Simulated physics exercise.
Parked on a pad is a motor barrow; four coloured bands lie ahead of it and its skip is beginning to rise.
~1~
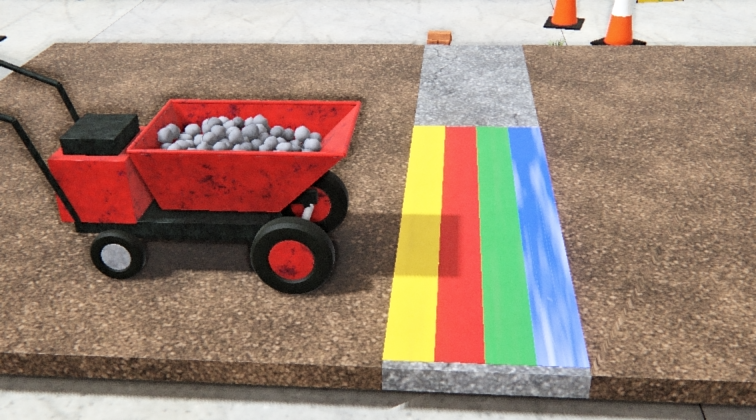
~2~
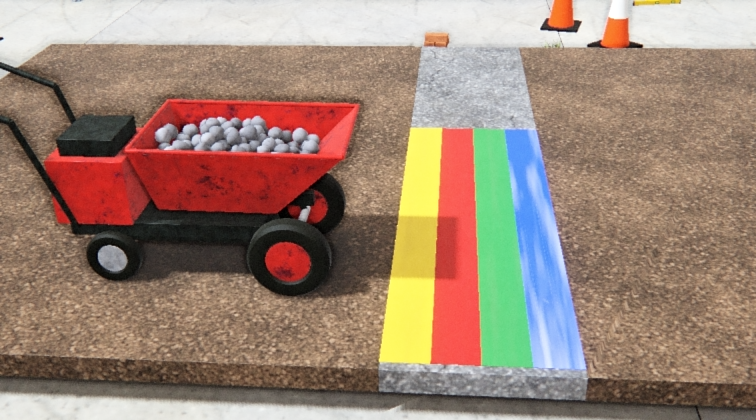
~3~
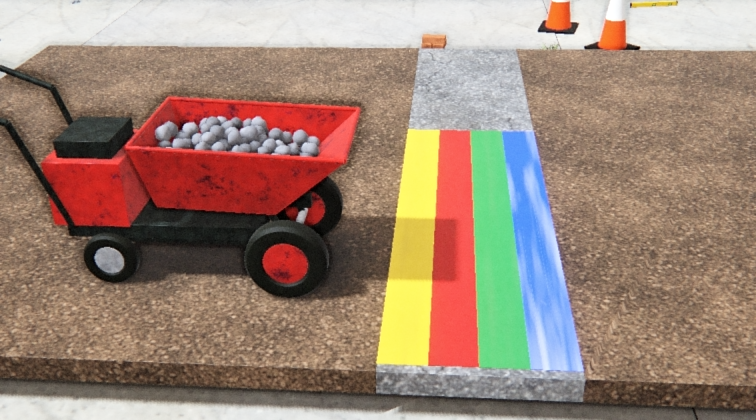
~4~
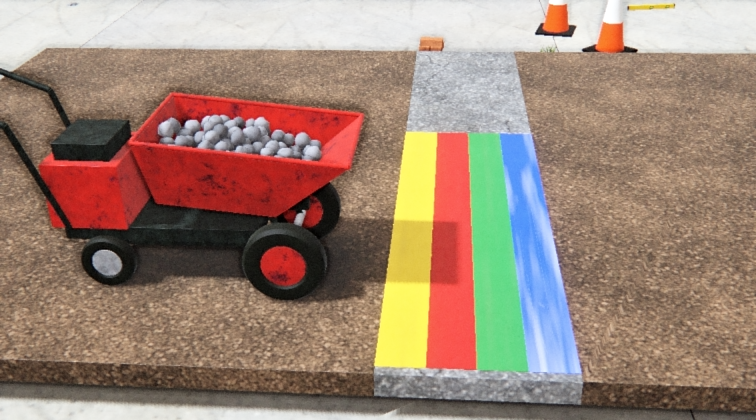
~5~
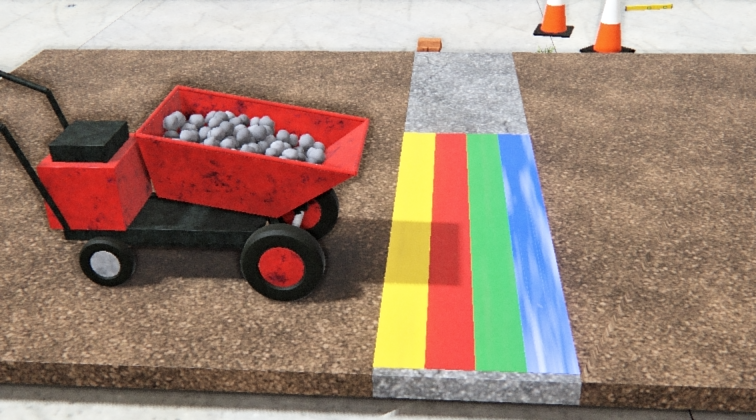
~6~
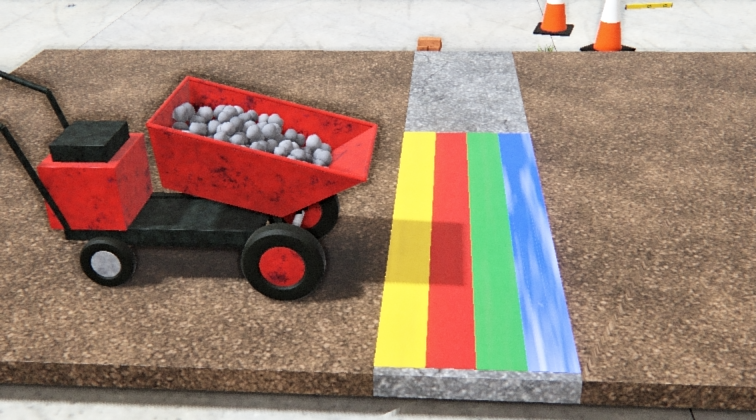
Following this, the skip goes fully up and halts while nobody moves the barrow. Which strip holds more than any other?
The red strip.
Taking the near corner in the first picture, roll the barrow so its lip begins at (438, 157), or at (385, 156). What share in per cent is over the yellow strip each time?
Position 1 near 0 %, position 2 near 0 %.
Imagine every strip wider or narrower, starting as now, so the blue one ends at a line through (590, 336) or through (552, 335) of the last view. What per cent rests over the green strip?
Roughly 20 percent first, then roughly 20 percent.
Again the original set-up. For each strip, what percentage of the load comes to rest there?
In percent: Yellow strip 5, red strip 35, green strip 20, blue strip 10.
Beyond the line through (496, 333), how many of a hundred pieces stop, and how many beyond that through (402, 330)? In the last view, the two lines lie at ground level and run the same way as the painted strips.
Roughly 20 per cent, then roughly 70 per cent.
Soon after the last picture, skip tipped steeply; all in the skip.
A little later, skip tipped right over; about two thirds in the skip; a stray few over the yellow strip; about a quarter over the red strip; a small part over the green strip.
Later still, skip tipped right over; about a quarter in the skip; a stray few over the yellow strip; about a third over the red strip; about a quarter over the green strip; a small part over the blue strip; a stray few off the paint.
At rest, skip tipped right over; about a quarter in the skip; a stray few over the yellow strip; about a third over the red strip; about a quarter over the green strip; a small part over the blue strip; a stray few off the paint.
